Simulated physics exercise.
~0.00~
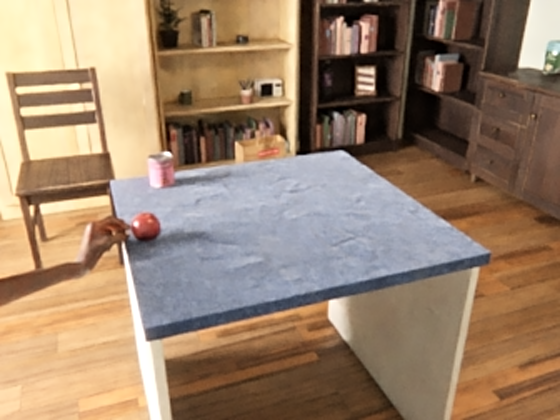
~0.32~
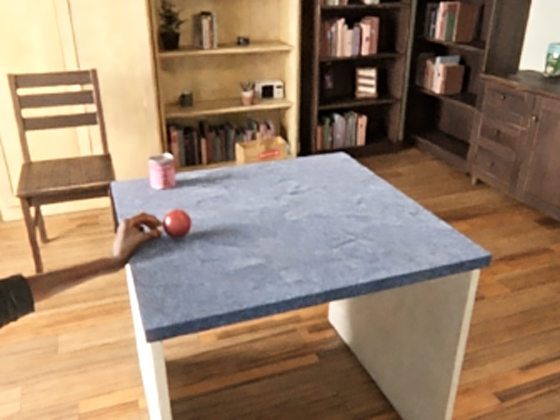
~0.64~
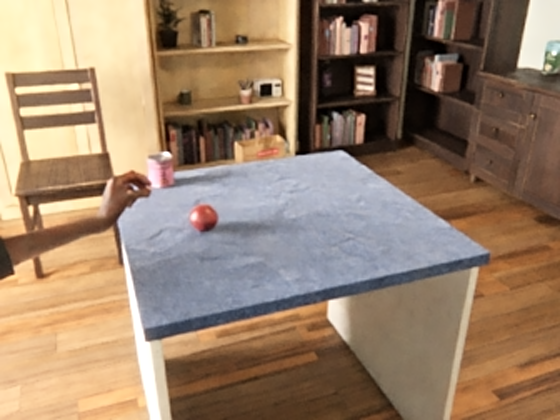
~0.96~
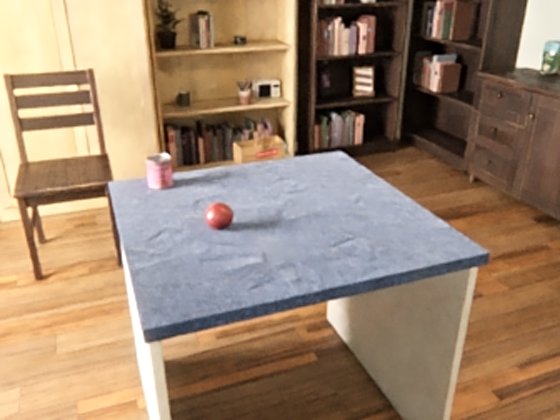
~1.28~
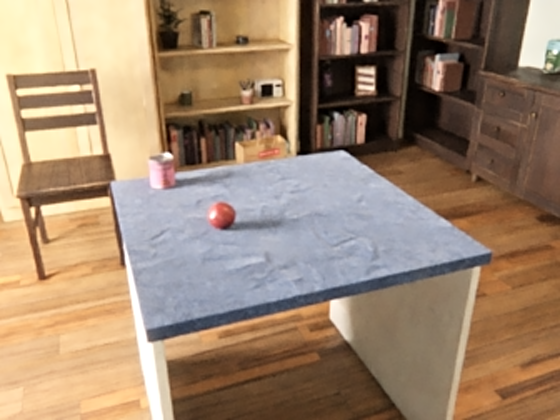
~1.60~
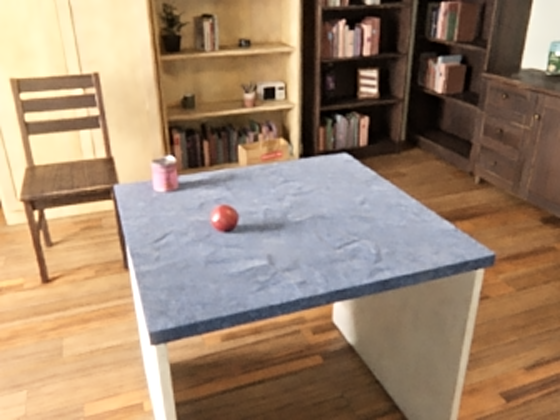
A red apple sits near the left edge of a blue-topped table, with a hand reaching in behind it and a pink tin standing close by. The hand pushes the apple to the right across the rough surface, then lets go and draws back toward the left. The apple keeps moving right on its own, slowing as the hand leaves the view. It comes to rest on the left half of the tabletop, a little in front of the tin, which has stayed in its place, with a wooden chair and bookshelves behind.
